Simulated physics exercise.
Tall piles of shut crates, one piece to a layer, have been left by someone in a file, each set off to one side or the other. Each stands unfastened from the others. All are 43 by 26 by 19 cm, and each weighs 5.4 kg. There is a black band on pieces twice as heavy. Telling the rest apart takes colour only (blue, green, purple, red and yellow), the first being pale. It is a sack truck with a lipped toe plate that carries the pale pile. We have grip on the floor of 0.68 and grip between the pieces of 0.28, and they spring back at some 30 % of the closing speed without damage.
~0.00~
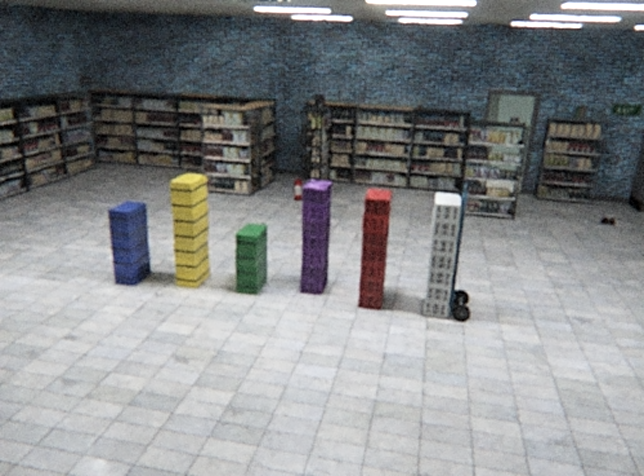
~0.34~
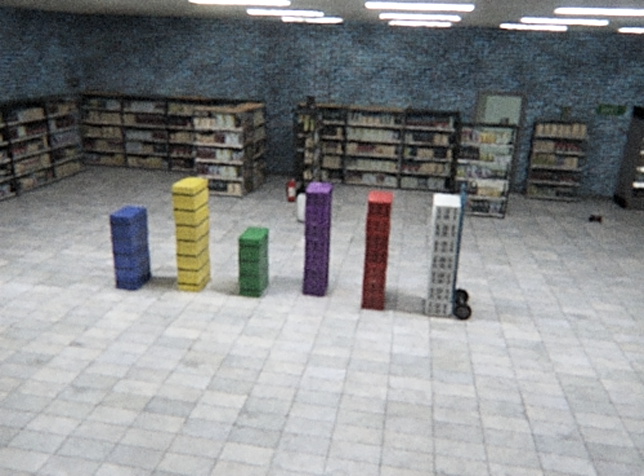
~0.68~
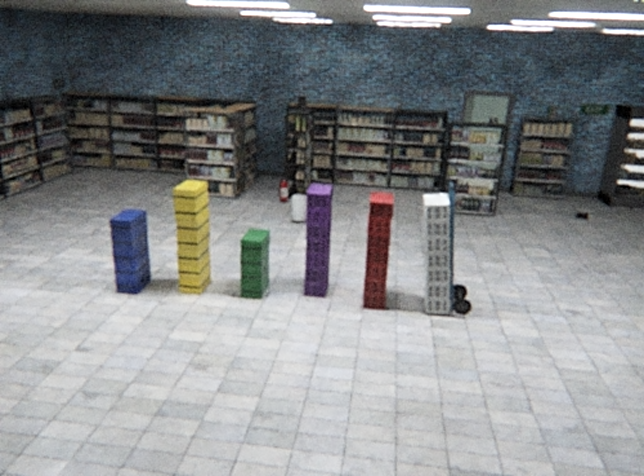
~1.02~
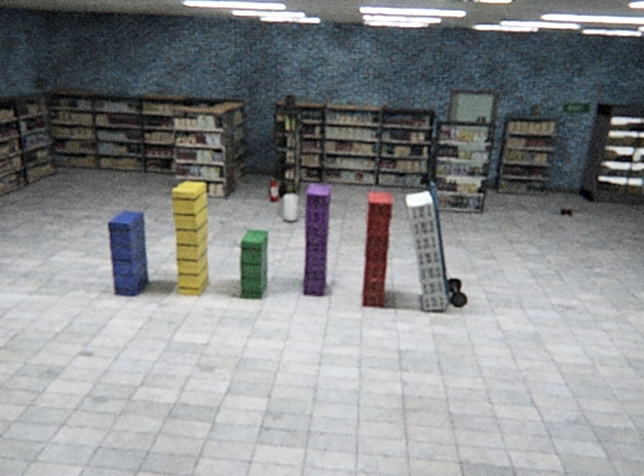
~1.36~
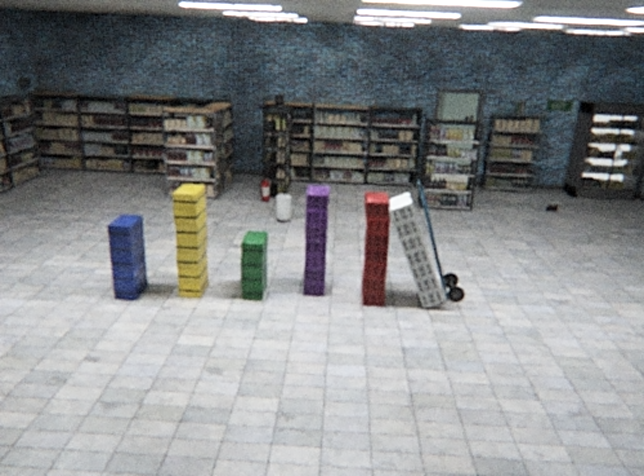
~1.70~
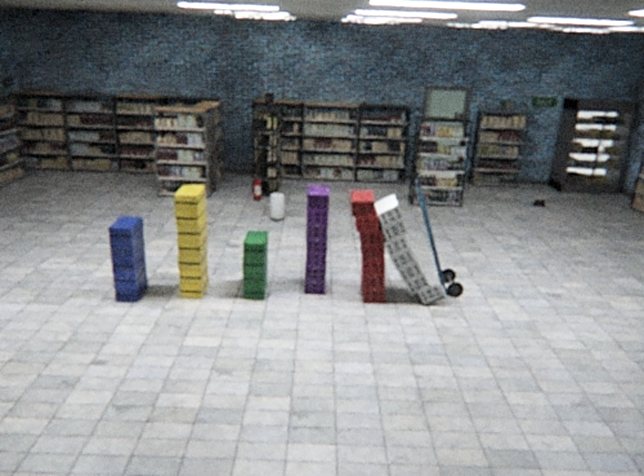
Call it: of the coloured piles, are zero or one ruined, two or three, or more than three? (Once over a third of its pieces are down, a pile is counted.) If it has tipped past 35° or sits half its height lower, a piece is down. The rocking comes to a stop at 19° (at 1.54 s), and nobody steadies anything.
Two or three.
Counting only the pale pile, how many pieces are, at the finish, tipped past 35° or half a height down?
The total comes to 7.
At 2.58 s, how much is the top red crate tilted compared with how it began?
Something like 25°, more or less.
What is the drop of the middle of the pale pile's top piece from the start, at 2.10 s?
About 30 cm.
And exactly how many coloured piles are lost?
Exactly 3.
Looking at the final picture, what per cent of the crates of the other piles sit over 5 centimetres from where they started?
The share is 45 per cent.
By 2.10 s, 7 of the pale pile down; none of the 30 other crates down, 9 disturbed; top red crate tilted 21°, 6 cm lower; top purple crate moved 7 cm.
By 2.58 s, 7 of the pale pile down; 7 of the 30 other crates down; top red crate tilted 27°, 29 cm lower; top purple crate tilted 19°, 7 cm lower.
By 3.32 s, 7 of the pale pile down; 14 of the 30 other crates down; top red crate upside down; top purple crate upside down.
When it is over (6.2 s), 7 of the pale pile down; 14 of the 30 other crates down; top red crate upside down; top purple crate upside down. Wrecked, green, purple and red. In pixels of the last frame, middles, top red crate near (243, 334), top purple crate near (198, 254).
